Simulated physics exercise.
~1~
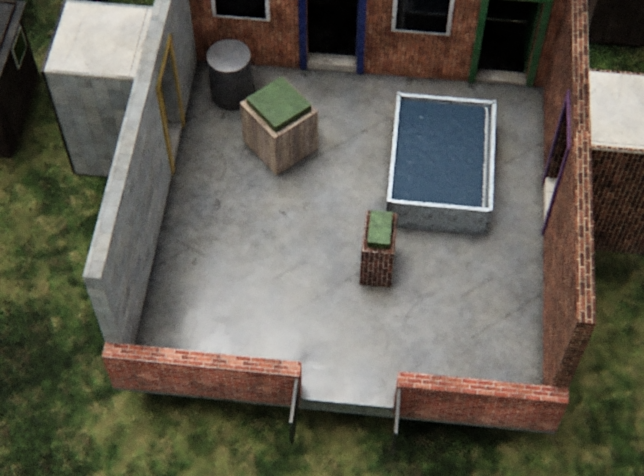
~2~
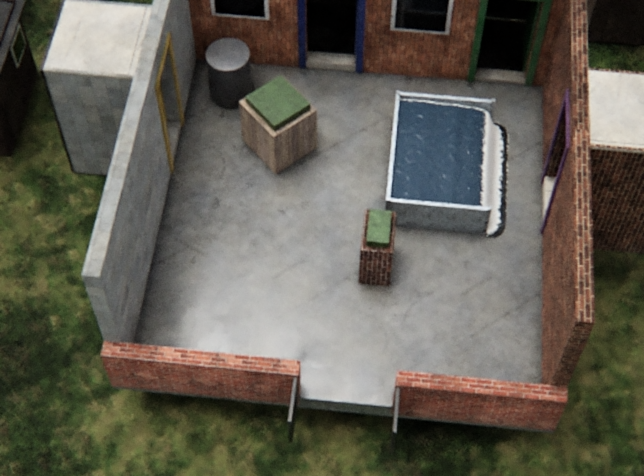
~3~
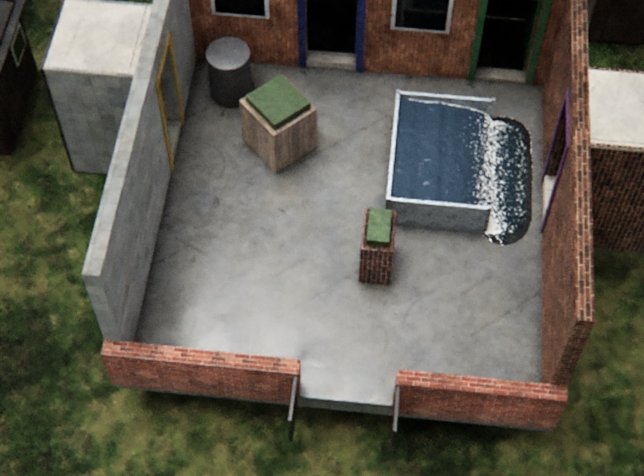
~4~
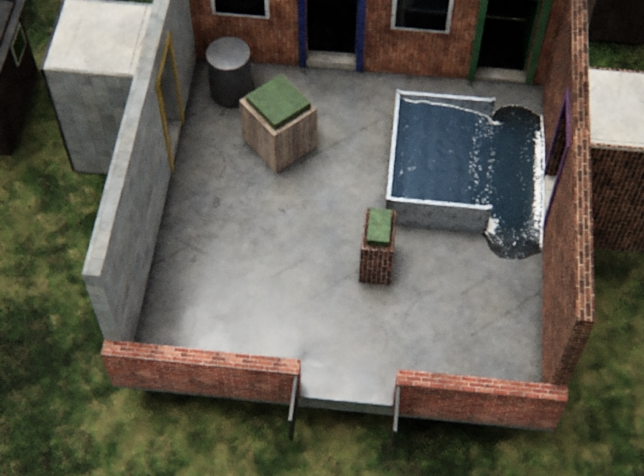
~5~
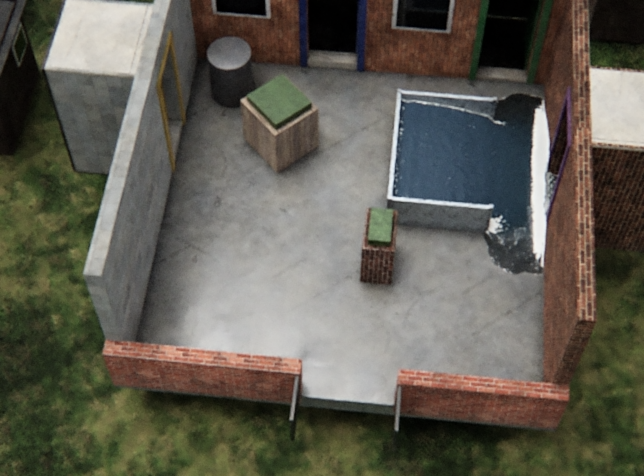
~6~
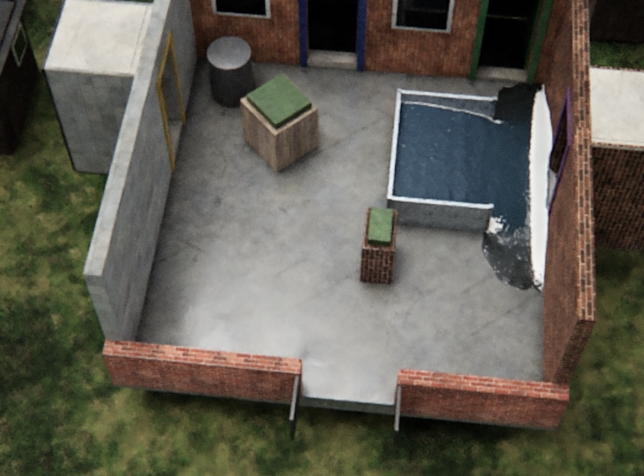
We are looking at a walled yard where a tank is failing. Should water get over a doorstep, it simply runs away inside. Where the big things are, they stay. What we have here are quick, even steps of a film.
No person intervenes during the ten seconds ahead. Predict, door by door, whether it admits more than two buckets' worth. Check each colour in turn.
One by one: Purple door: Exceeds two buckets; green door: Exceeds two buckets; blue door: Within two buckets; yellow door: Within two buckets.
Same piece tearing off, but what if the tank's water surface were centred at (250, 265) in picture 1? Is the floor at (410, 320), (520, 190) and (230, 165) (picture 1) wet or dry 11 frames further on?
In that order: Reached by the flood, reached by the flood, not reached.
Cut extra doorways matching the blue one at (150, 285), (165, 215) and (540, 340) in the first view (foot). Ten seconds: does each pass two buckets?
Well, the first is below the limit, the next is below the limit, and the last is below the limit.
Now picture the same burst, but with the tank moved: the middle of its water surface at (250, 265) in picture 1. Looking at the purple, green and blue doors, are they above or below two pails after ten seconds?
The purple one stays within the limit, the green one stays within the limit, and the blue one stays within the limit.
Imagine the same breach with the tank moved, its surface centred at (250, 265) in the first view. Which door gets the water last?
It's the door marked yellow.
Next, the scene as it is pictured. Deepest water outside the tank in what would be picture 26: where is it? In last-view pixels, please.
My finger goes to (511, 401).
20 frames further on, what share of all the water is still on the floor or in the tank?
Estimate: 84 per cent.
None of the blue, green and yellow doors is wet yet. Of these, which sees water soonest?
Looks like the door marked green gets there first.
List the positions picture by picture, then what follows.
Still water in the water tank at (443, 153), in the first picture.
Water pours out at (486, 171) and has run to (487, 235), in the second picture.
Water pours out at (486, 171) and has run to (510, 239), in the third picture.
Water pours out at (486, 171) and has run to (536, 247), in the fourth picture.
The front is at (541, 266), out from the gap at (487, 171), in the fifth picture.
The front is at (541, 285), out from the gap at (487, 171), in the sixth picture.
A moment on, water covers 15 % of the floor; the purple door over two buckets in, the green door under two buckets in, the blue door not reached, the yellow door not reached.
Next, water covers 30 % of the floor; the purple door far over two buckets in, the green door over two buckets in, the blue door not reached, the yellow door not reached.
Then, water covers 45 % of the floor; the purple door far over two buckets in, the green door far over two buckets in, the blue door wet at the sill, nothing in, the yellow door not reached.
Later, water covers 70 % of the floor; the purple door far over two buckets in, the green door far over two buckets in, the blue door wet at the sill, nothing in, the yellow door wet at the sill, nothing in.
In the end, water covers 85 % of the floor; the purple door far over two buckets in, the green door far over two buckets in, the blue door wet at the sill, nothing in, the yellow door wet at the sill, nothing in.
